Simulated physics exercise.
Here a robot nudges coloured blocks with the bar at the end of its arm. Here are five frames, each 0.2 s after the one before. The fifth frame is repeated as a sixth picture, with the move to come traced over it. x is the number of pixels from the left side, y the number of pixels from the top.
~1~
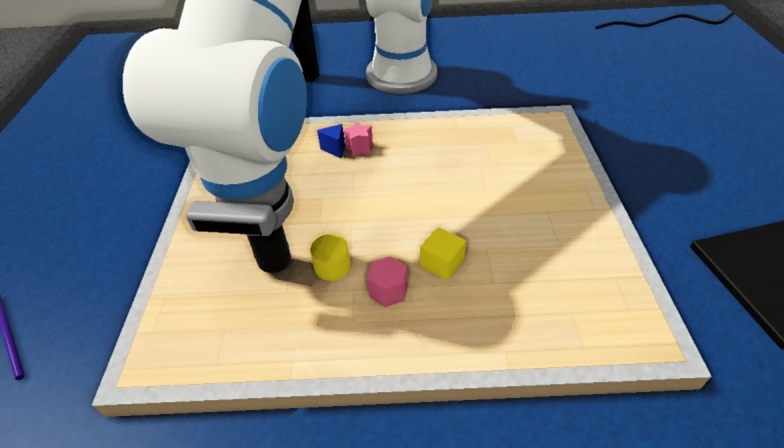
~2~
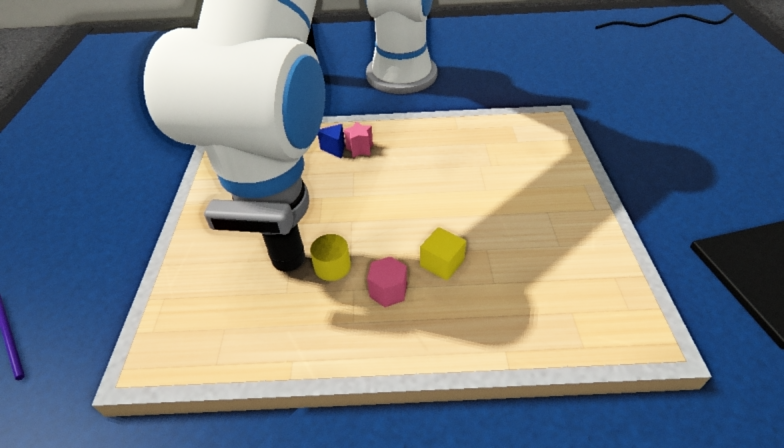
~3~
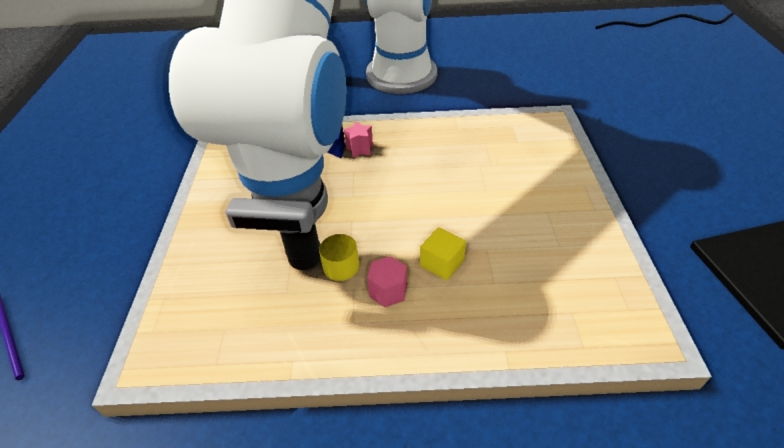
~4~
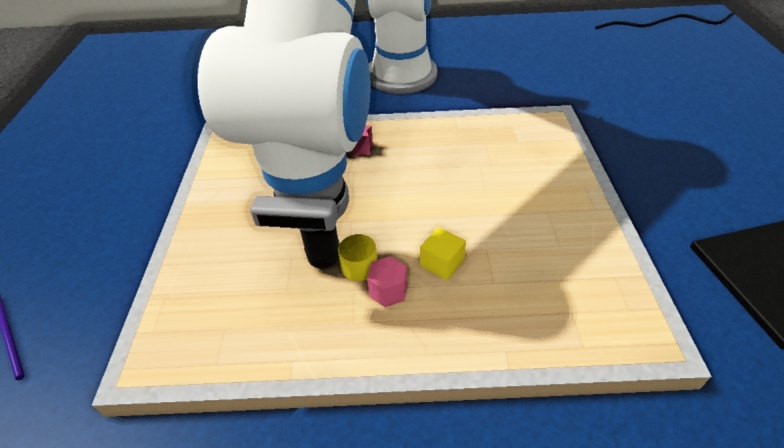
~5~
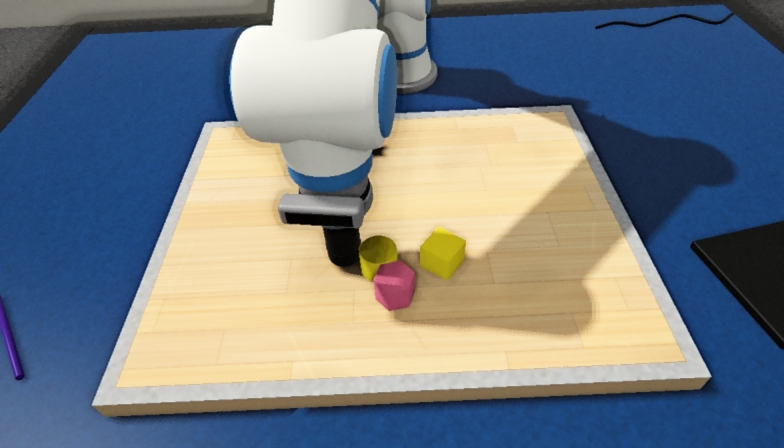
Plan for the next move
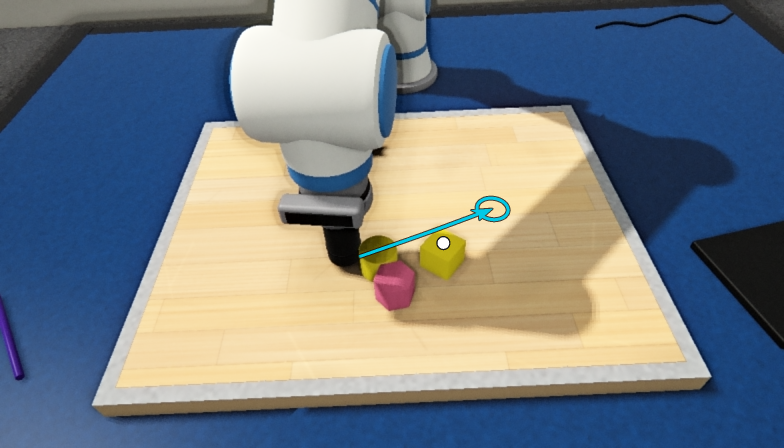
White robot arm sliding its black bar rightward across a wooden board, pushing a yellow round block against a pink six-sided block.
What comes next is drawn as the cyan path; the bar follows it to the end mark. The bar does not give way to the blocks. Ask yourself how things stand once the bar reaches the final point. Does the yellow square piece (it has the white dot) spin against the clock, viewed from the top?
My answer is yes.
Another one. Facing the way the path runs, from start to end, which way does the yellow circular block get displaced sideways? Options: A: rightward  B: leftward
The correct letter is A.
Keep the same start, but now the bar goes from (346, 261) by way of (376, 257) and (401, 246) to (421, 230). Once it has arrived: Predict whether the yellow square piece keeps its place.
It's moved.
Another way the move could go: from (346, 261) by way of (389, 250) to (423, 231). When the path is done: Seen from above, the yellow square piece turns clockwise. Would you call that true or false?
Verdict: False.
The drawn path runs from (346, 261) to (492, 209); the dot is on the yellow square piece.
The first path, step by step. One third of the way, bar at (398, 237); yellow circular block at (412, 248); pink six-sided block at (398, 279); yellow square piece at (450, 245), turned 20° anticlockwise.
Two thirds of the way, bar at (448, 219); yellow circular block at (412, 248); pink six-sided block at (398, 279); yellow square piece at (450, 245), turned 20° anticlockwise.
At the end, bar at (494, 202); yellow circular block at (412, 248); pink six-sided block at (398, 279); yellow square piece at (450, 245), turned 20° anticlockwise.
